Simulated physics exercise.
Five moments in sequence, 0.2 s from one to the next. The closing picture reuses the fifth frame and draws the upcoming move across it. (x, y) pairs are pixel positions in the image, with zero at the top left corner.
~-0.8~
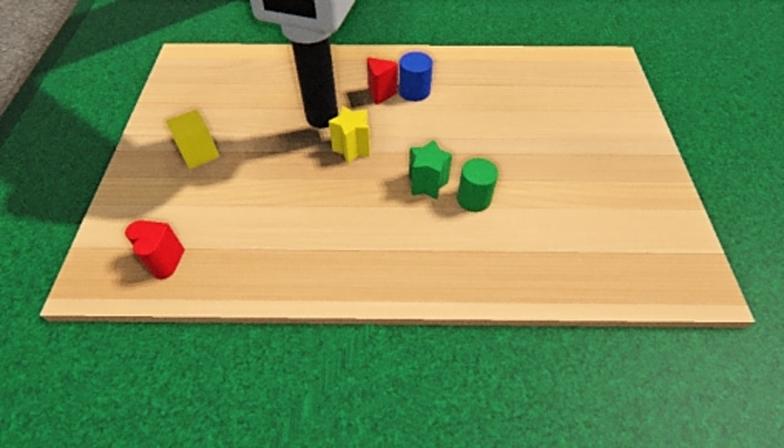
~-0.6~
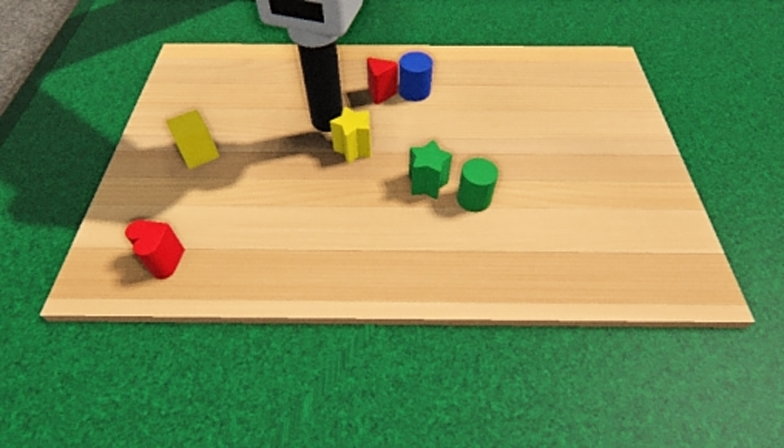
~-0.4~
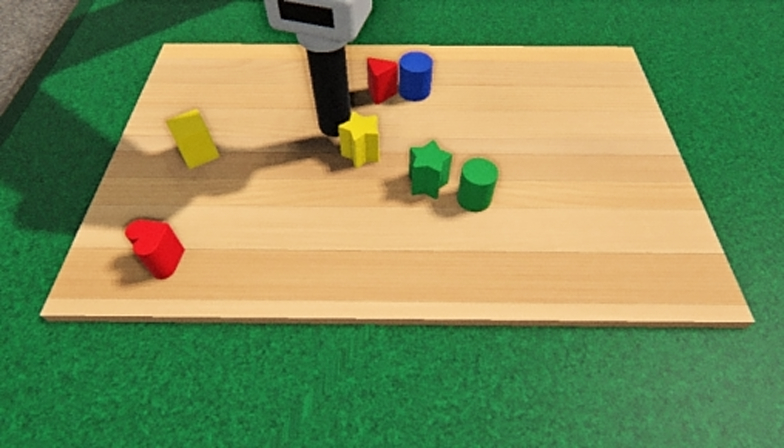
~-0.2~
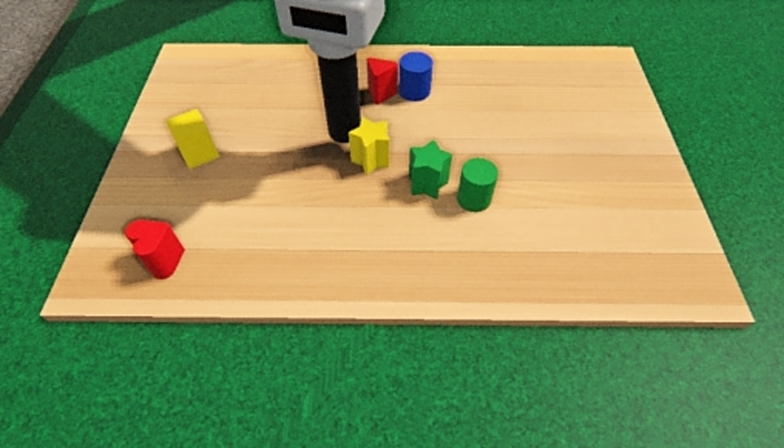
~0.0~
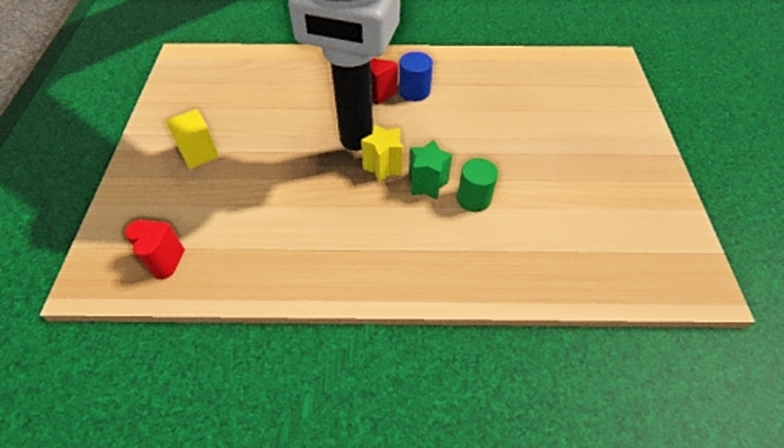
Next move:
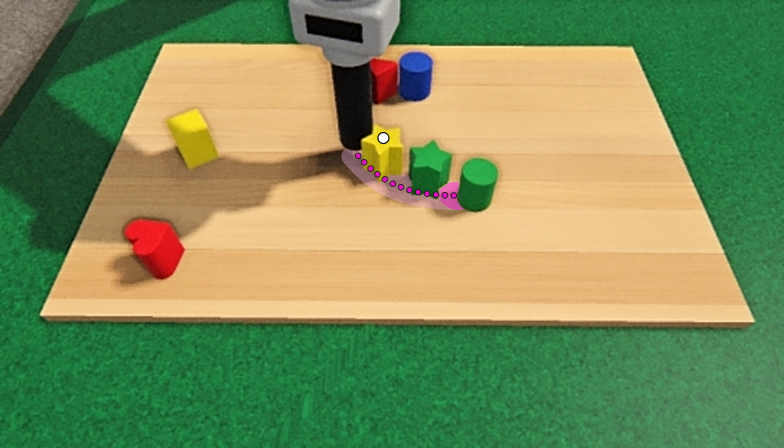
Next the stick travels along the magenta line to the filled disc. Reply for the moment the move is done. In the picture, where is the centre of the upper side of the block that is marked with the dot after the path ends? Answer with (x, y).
Most likely (494, 180).
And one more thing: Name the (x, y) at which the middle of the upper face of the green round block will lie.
Pixel (567, 185).
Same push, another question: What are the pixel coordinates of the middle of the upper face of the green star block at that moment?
I think it will end close to (531, 180).
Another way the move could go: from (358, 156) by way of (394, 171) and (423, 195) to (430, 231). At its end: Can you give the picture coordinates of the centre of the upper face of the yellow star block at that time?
Its top face will be centred at roughly (469, 213).
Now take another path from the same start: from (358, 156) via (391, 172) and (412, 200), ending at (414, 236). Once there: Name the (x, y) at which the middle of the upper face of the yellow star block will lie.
The point I'd pick in the picture is (453, 209).
The drawn path runs from (358, 156) through (382, 178) and (417, 192) to (457, 196); the dot is on the yellow star block.
On the path given first. One third of the way, stick at (382, 163); yellow star block at (413, 160); green star block at (449, 162), turned 15° anticlockwise.
Two thirds of the way, stick at (418, 177); yellow star block at (450, 175); green star block at (488, 174), turned 20° anticlockwise; green round block at (523, 179).
At the end, stick at (459, 181); yellow star block at (494, 180); green star block at (531, 180), turned 20° anticlockwise; green round block at (567, 185).
